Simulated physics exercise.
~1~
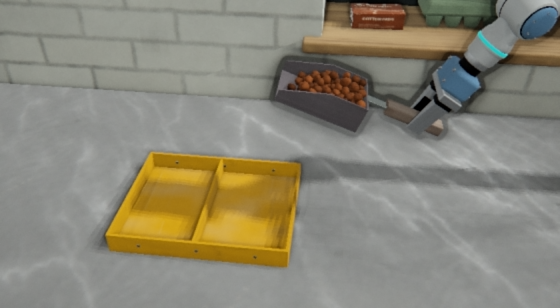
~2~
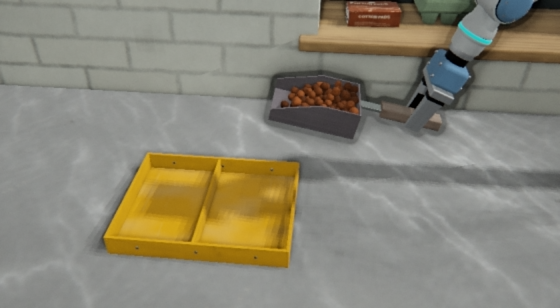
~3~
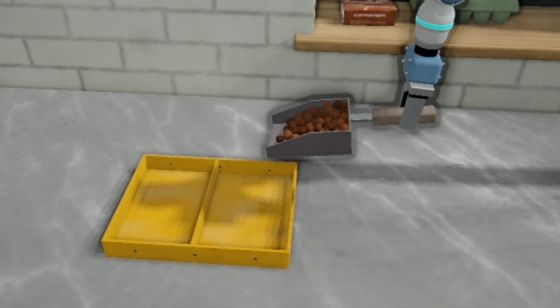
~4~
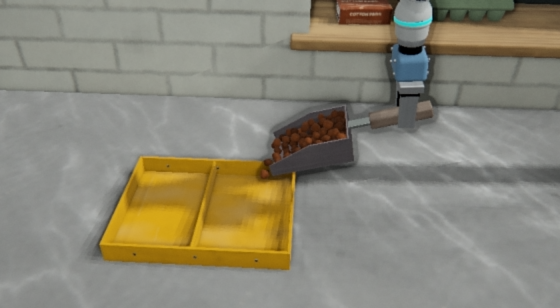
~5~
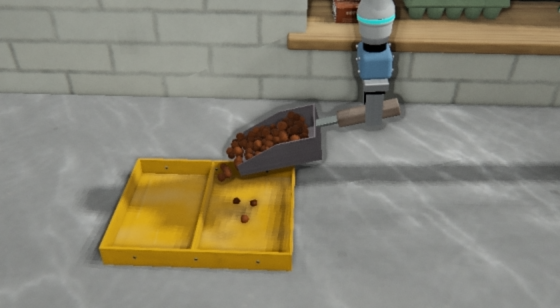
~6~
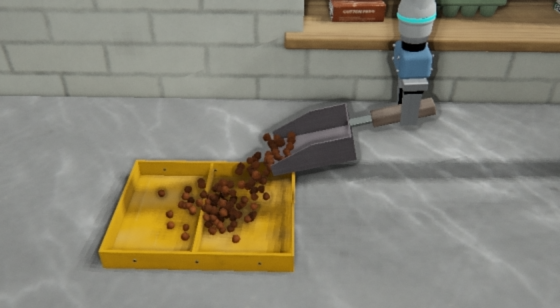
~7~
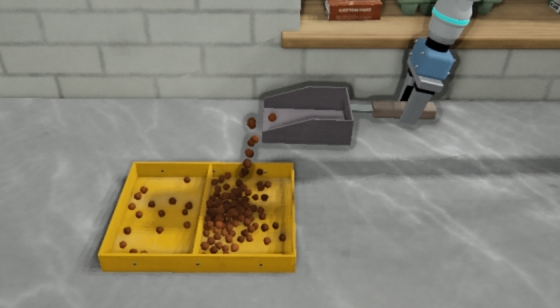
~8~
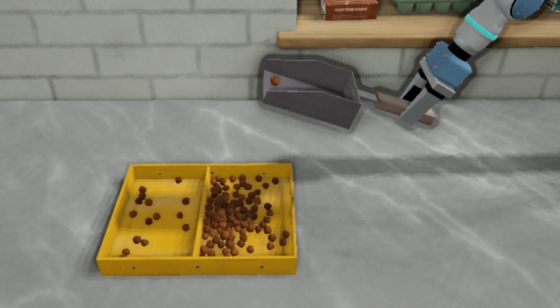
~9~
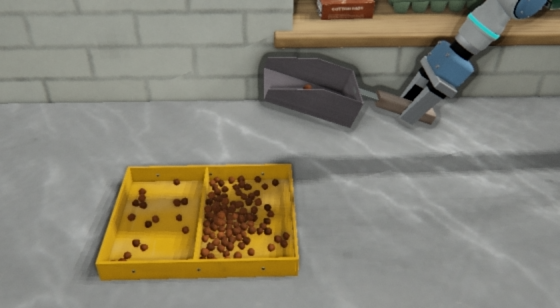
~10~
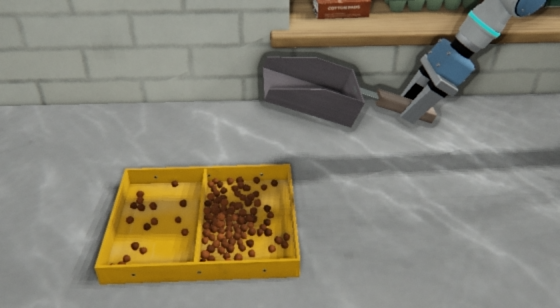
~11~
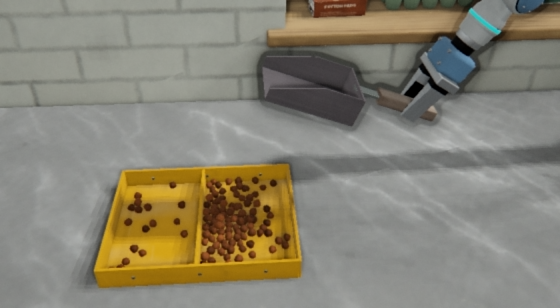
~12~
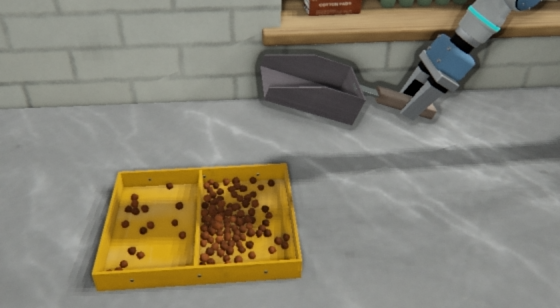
The footage shows a robot arm moving a grey scoop of brown nuts over a divided yellow tray and tipping it, spilling them mostly into the right compartment, with some scattering left, before the scoop tilts back and rests above the counter, nearly empty.
